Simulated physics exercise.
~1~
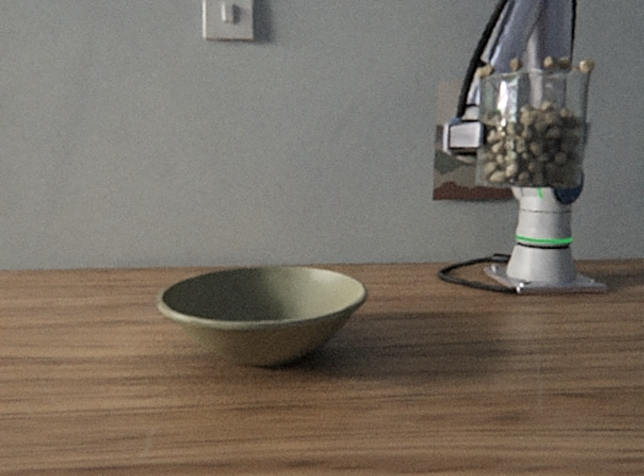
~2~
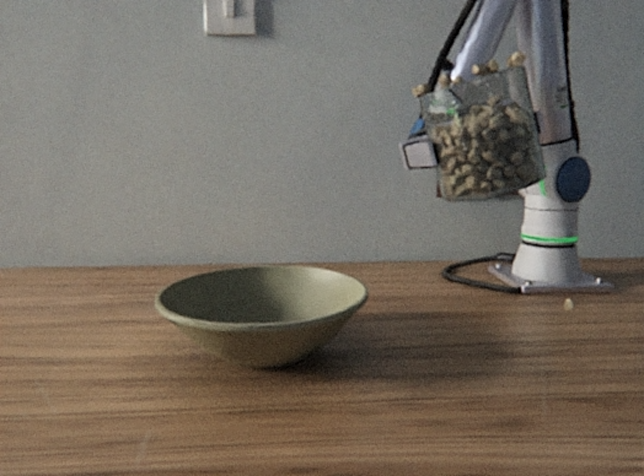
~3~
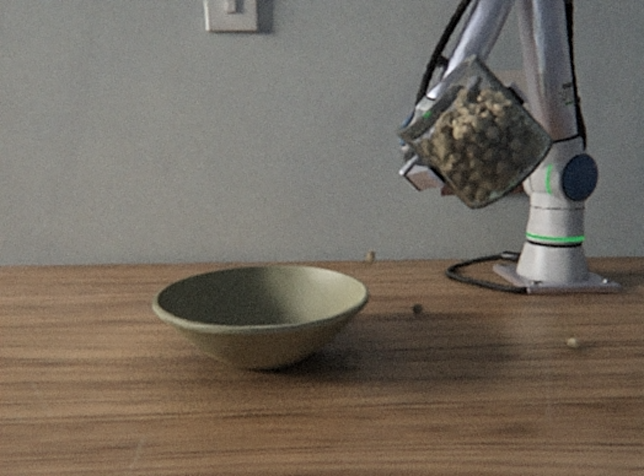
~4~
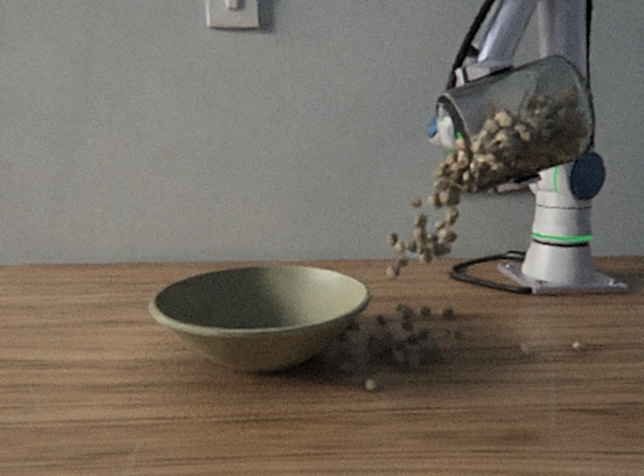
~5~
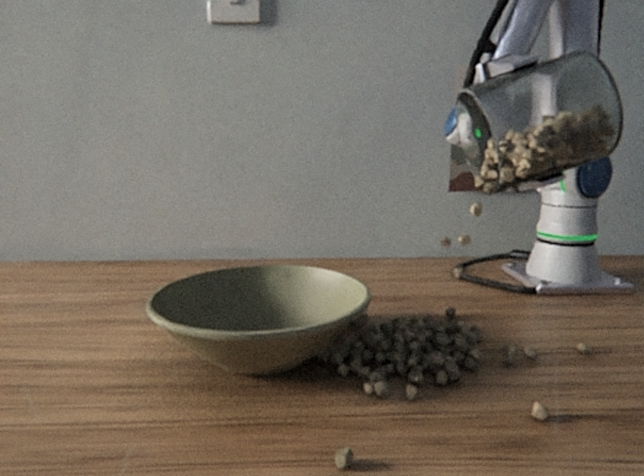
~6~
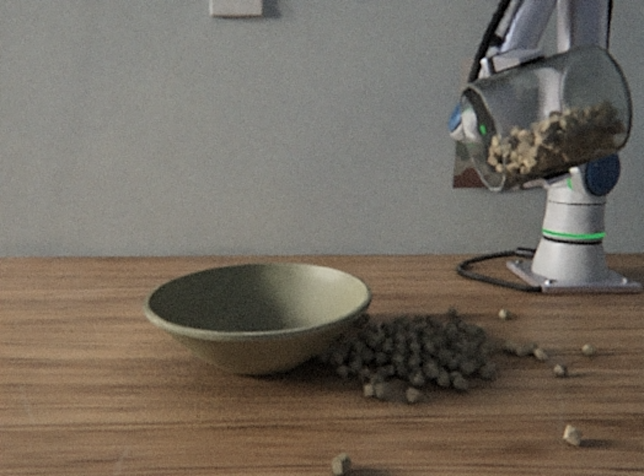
We see a robot arm tip a clear beaker of small pebbles beside a green bowl on a wooden table; the pebbles pour out short of the bowl, piling against its right side, with some scattered and many still in the tilted beaker.
